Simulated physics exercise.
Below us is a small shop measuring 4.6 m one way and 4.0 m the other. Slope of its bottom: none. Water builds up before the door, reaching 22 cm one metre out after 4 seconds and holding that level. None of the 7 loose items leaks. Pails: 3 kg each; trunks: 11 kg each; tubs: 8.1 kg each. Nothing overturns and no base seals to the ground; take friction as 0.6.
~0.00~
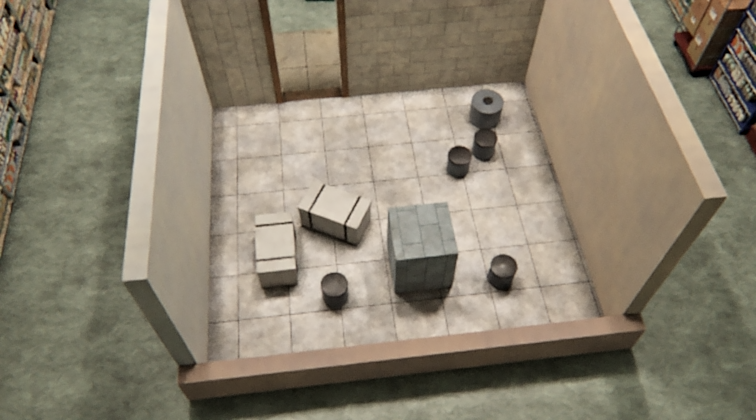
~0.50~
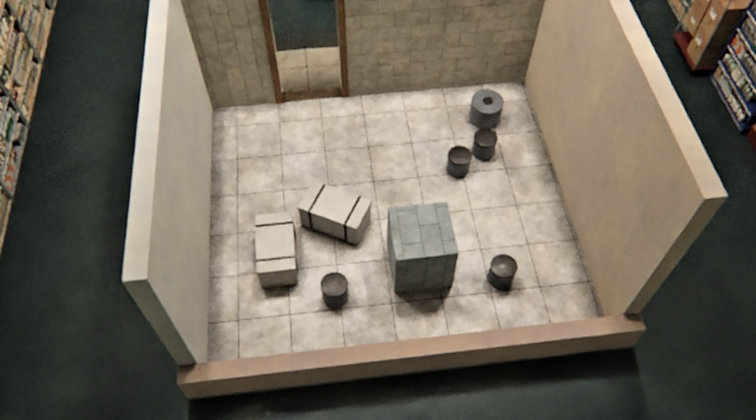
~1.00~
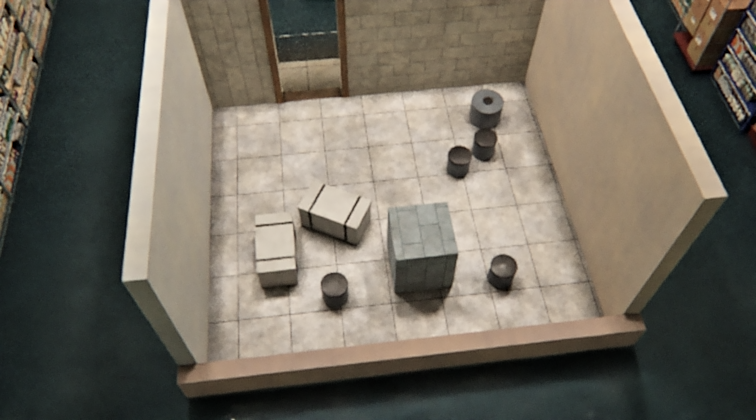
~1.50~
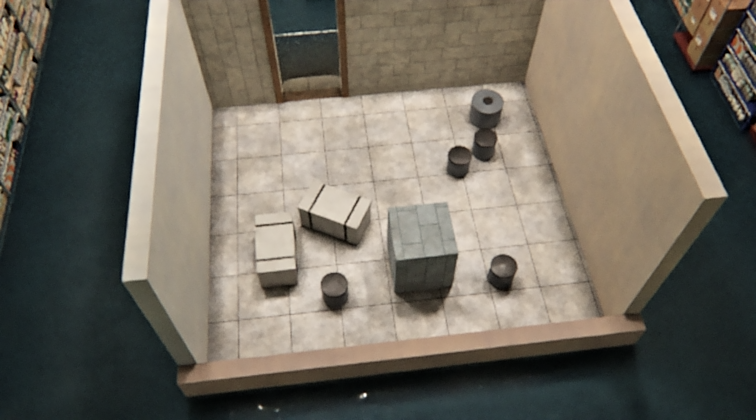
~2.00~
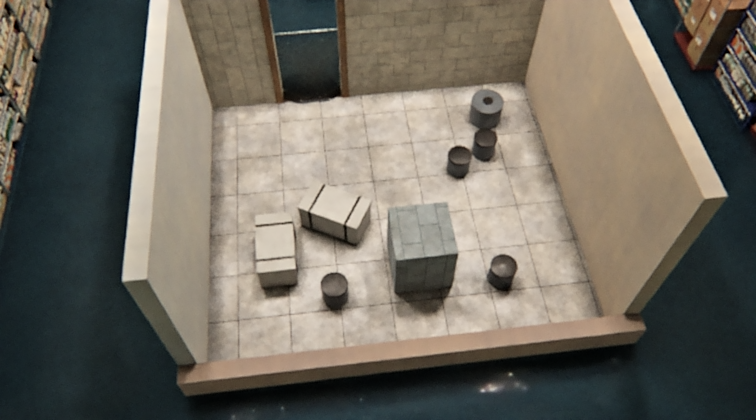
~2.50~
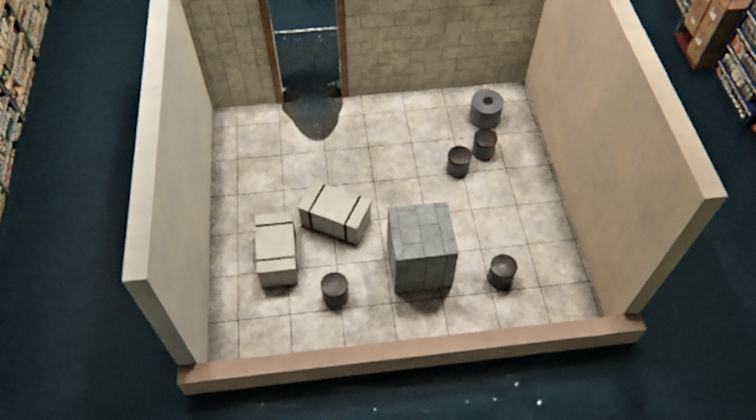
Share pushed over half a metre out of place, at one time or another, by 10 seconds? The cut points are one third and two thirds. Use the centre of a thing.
I expect the share that gets shoved will be in the middle band.
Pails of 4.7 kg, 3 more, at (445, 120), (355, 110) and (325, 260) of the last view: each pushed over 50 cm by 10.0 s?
For each in turn I get a smaller distance, a smaller distance and a greater distance.
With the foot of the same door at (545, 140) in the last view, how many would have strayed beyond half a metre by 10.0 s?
5.
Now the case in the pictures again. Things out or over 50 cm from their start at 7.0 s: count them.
That would be 2.
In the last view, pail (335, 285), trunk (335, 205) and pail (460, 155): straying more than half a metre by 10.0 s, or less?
So that's beyond it for the first, beyond it for the second and inside it for the last.
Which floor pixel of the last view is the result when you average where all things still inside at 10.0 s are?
Mean position approx. (443, 234).
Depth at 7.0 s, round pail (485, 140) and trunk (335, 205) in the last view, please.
About 1 and 5 cm.
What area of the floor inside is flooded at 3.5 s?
3.0 m2.
After 3.5 s 0 of 7 are over 50 cm from their spots; 0 afloat.
After 4.5 s 0 of 7 are over 50 cm from their spots; 0 afloat.
After 7.0 s 2 of 7 are over 50 cm from their spots; 3 afloat.
After 10.0 s 3 of 7 are over 50 cm from their spots, and 3 have been at some point; 4 afloat.
